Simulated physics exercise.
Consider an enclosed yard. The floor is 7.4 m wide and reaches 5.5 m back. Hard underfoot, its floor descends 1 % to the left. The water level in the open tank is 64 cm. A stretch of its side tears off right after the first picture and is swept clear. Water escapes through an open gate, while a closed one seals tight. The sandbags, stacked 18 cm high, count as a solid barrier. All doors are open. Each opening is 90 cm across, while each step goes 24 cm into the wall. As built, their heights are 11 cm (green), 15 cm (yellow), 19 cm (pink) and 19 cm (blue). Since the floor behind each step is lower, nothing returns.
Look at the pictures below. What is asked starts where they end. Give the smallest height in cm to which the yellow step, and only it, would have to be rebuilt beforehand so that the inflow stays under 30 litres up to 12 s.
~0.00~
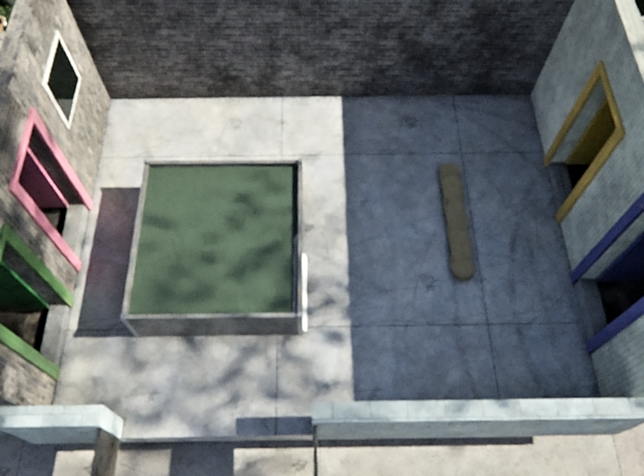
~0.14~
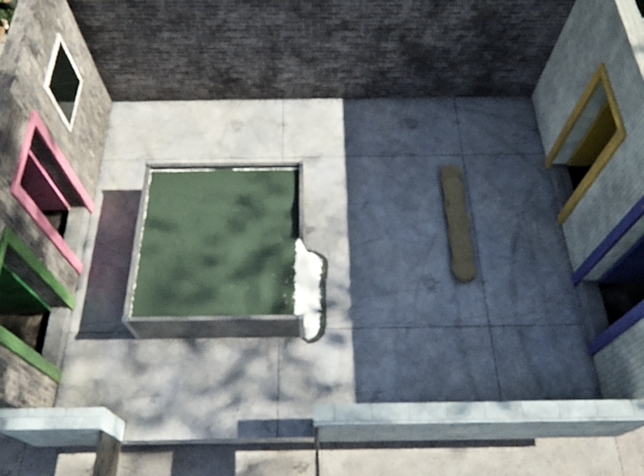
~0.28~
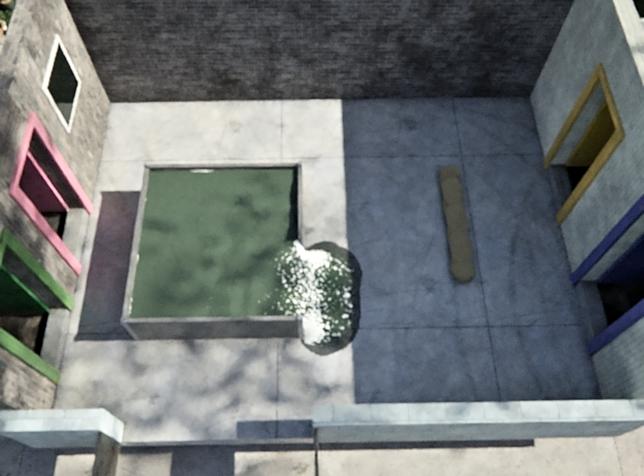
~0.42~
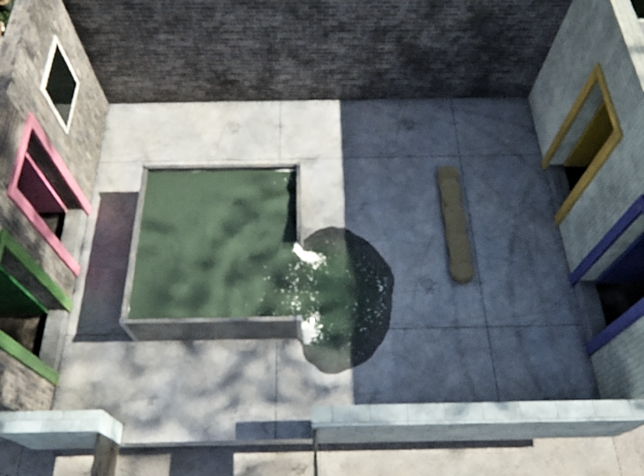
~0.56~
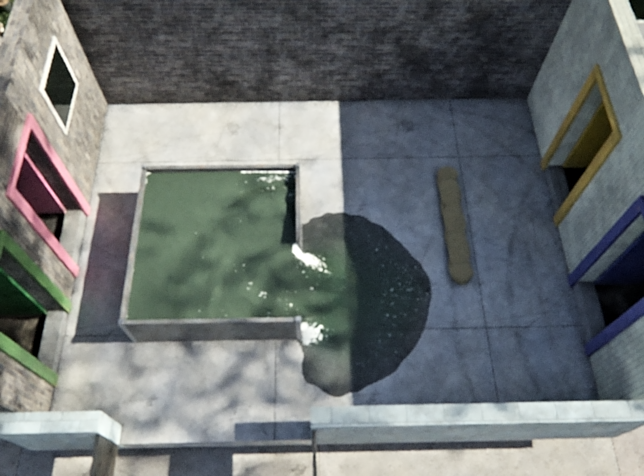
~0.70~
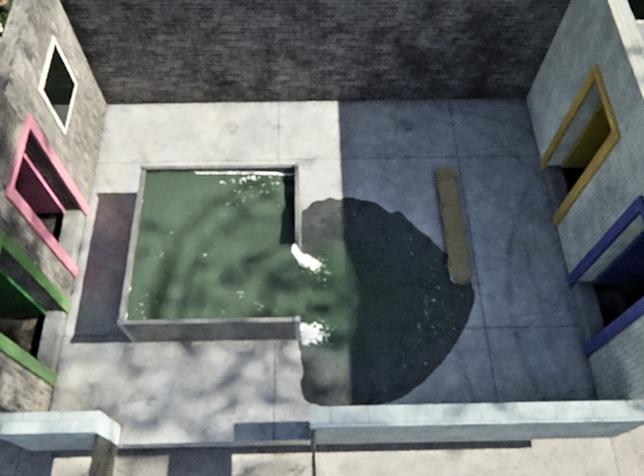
Roughly 6.5 cm.
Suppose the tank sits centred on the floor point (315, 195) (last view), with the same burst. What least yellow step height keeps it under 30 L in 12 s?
Then about 12.5 centimetres at the least.
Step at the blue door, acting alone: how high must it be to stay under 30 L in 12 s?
Blue - roughly 22 cm.
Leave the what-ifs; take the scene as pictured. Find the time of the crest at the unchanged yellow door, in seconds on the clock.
I'd say near 9.0 seconds.
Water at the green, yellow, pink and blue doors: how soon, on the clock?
For green it's 8.0 s, for yellow 2.4 s, for pink 7.5 s, and for blue 1.1 s.
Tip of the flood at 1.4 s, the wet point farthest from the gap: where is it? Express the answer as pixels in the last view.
The farthest wet point sits near (589, 361).
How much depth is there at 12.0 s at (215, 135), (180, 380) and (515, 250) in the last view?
Close to 8, 6 and 6 cm, one after the other.
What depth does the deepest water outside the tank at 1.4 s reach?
About 38 cm.
After 1.4 s water covers 30 % of the floor, deepest (38 cm) near (304, 318); it has not reached the yellow door.
After 3.0 s water covers 50 % of the floor, deepest (36 cm) near (543, 388); 4 cm at the yellow door, 0 litres in over its 15 cm step.
After 12.0 s water covers 100 % of the floor, deepest (18 cm) near (59, 360); 8 cm at the yellow door, 0 litres in over its 15 cm step.
At the yellow door as built, the water arrived by 2.4 s and peaked near 13 cm at 9.2 s.
Run again over the same 12 s with other heights there, 49 litres in over 5.5 cm, 21 litres over 7.5 cm. The limit of 30 litres is kept from about 6.5 cm up.
